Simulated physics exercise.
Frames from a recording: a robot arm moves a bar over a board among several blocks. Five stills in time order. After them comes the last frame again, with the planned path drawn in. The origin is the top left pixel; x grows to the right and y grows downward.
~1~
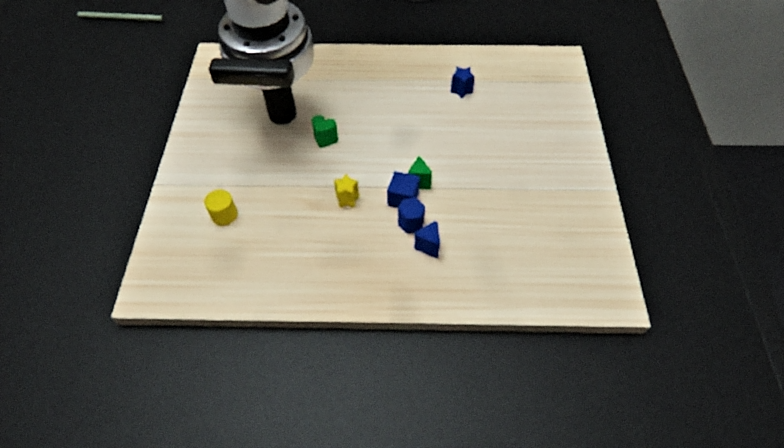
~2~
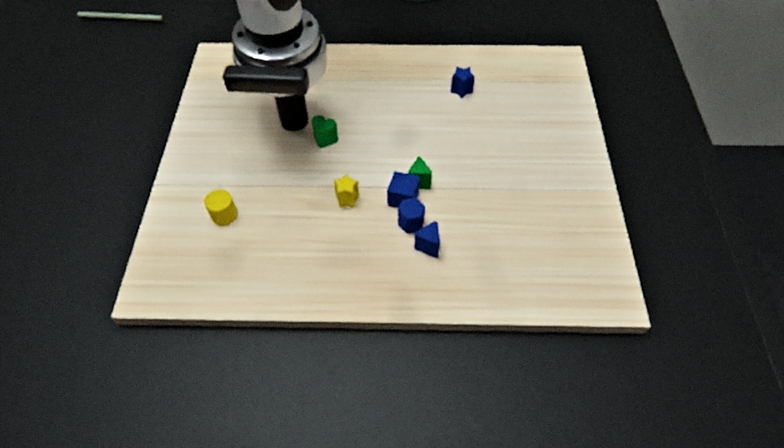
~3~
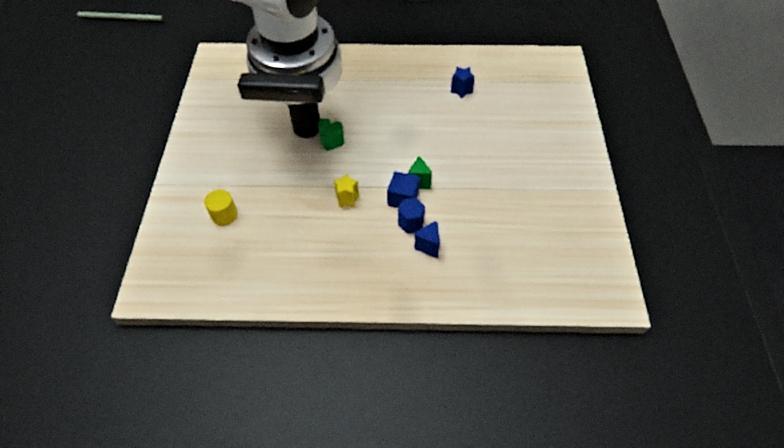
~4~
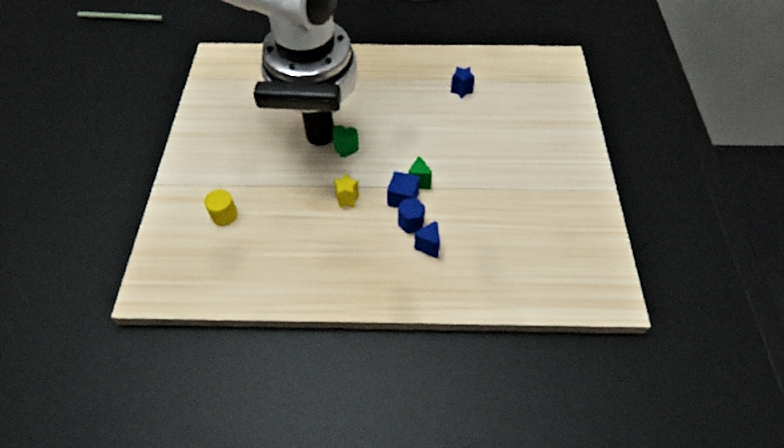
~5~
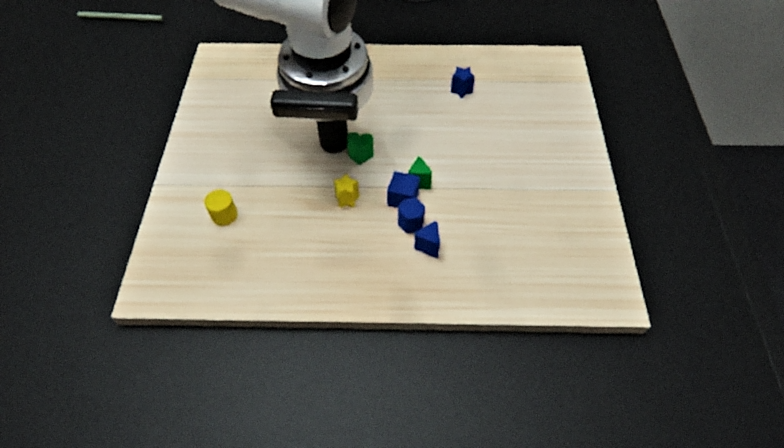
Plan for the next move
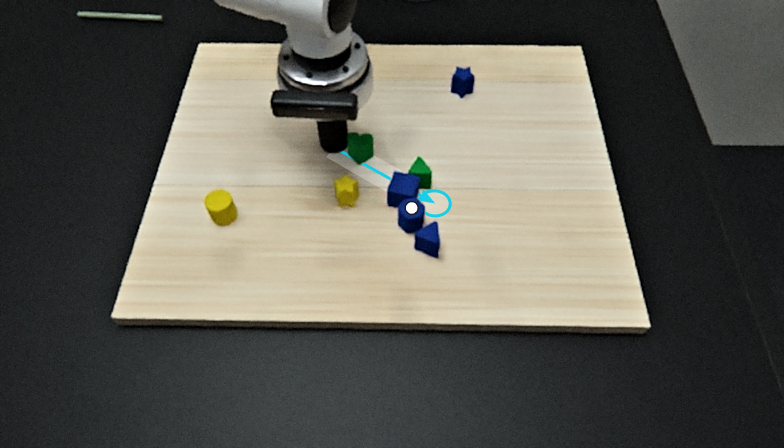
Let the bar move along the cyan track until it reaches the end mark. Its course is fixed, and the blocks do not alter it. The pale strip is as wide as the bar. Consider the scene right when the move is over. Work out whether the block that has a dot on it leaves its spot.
Moved.
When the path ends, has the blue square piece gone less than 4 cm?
That would be a no.
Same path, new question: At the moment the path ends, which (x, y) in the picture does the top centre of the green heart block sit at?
At (415, 154).
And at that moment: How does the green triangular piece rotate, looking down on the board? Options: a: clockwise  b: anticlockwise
The one that fits is b, anticlockwise.
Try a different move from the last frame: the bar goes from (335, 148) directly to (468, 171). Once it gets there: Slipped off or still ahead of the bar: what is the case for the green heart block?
Expect to find it next to or behind the bar.
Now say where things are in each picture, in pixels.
Bar's lower end at (283, 115); yellow star-shaped block at (346, 183); green heart block at (323, 123); blue square piece at (404, 183); blue six-sided block at (412, 208); green triangular piece at (420, 167), in the first picture.
Bar at (295, 121); blocks still, in the second picture.
Bar at (307, 128); green heart block at (329, 126), in the third picture.
Bar at (321, 135); green heart block at (344, 132), in the fourth picture.
Bar at (335, 143); yellow star-shaped block at (346, 183); green heart block at (359, 139); blue square piece at (404, 183); blue six-sided block at (412, 208); green triangular piece at (420, 167), in the fifth picture.
Drawn move, in a line from (335, 148) to (435, 203); the dot is on the blue six-sided block.
On the path given first. One third of the way, bar at (367, 161); green heart block at (395, 149), turned 45° anticlockwise.
Two thirds of the way, bar at (400, 179); green heart block at (414, 153); blue square piece at (416, 193); blue six-sided block at (414, 215), turned 35° clockwise; green triangular piece at (429, 169), turned 15° clockwise.
At the end, bar at (435, 198); yellow star-shaped block still; green heart block at (415, 154), turned 160° anticlockwise; blue square piece at (436, 213), turned 65° clockwise; blue six-sided block at (411, 225), turned 75° clockwise; green triangular piece at (452, 173), turned 90° anticlockwise.
